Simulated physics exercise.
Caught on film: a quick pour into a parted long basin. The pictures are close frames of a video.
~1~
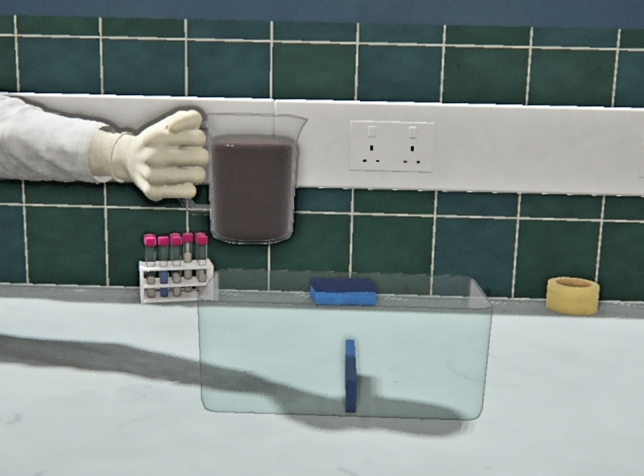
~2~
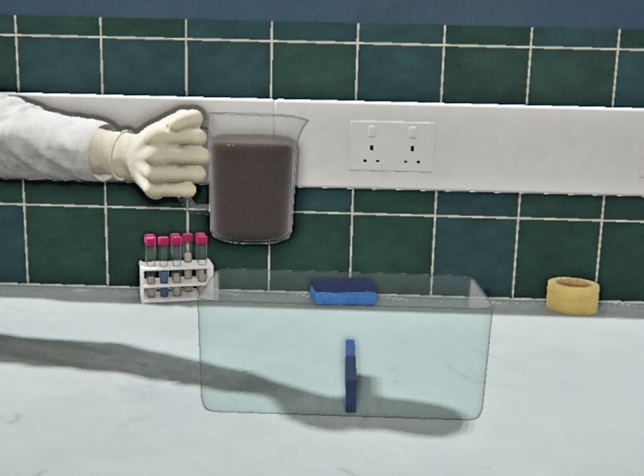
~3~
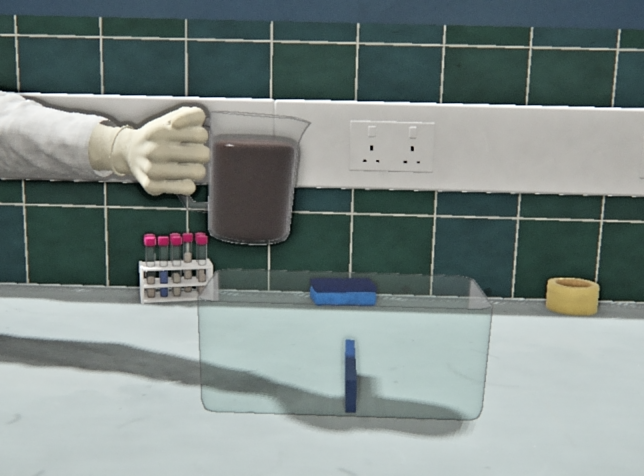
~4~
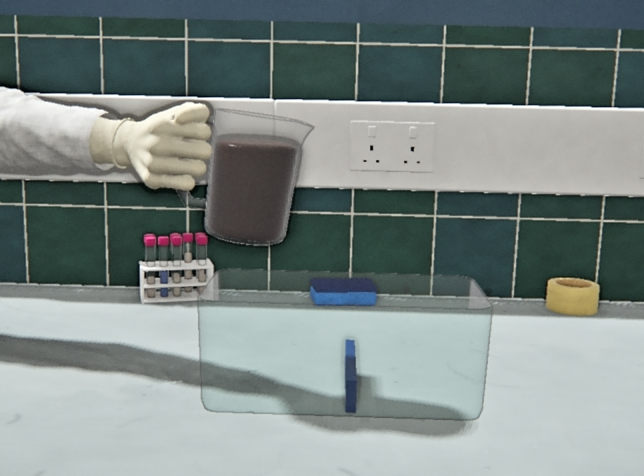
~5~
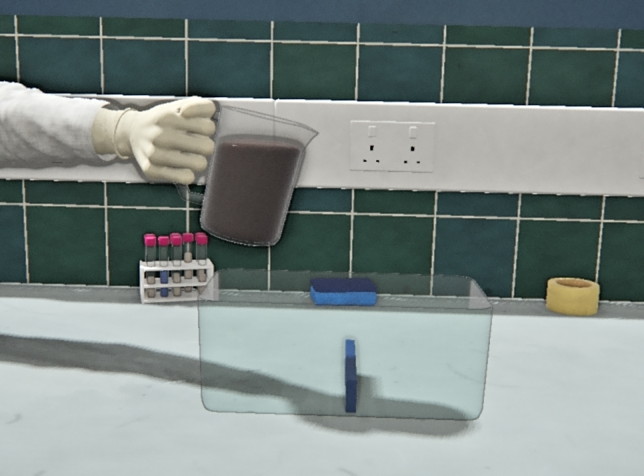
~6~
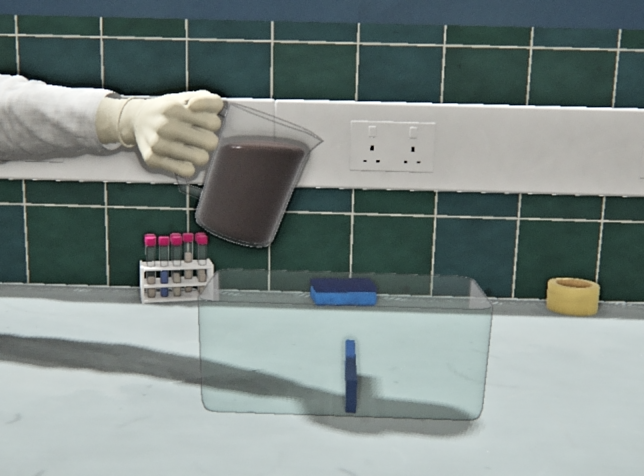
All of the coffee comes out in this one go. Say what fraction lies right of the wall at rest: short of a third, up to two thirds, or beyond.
In the end above two thirds is right of the wall.
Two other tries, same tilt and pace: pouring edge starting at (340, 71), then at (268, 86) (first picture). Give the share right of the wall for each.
Roughly 85 per cent, and 60 per cent.
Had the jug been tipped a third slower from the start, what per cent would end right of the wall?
About 95 per cent.
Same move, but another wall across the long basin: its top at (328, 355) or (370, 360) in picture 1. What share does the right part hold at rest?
The first gives 95 %, the second 85 %.
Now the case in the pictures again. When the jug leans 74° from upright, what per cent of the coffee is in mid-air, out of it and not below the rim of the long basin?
Close to 10 per cent.
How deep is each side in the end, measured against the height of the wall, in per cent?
Some 0 per cent left and 80 right.
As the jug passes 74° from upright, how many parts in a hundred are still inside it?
Close to 85 per cent.
A moment on, the jug is tipped part way and 86 per cent is still to pour, 0 is left of the wall and 2 right of it.
Next, the jug is tipped on its side and 40 per cent is still to pour, 1 is left of the wall and 39 right of it.
Then the jug is tipped on its side and 10 per cent is still to pour, 3 is left of the wall and 80 right of it.
Later the jug is tipped on its side and 2 per cent is still to pour, 3 is left of the wall and 93 right of it.
In the end 5 per cent lies left of the wall, 95 right of it and 0 outside.
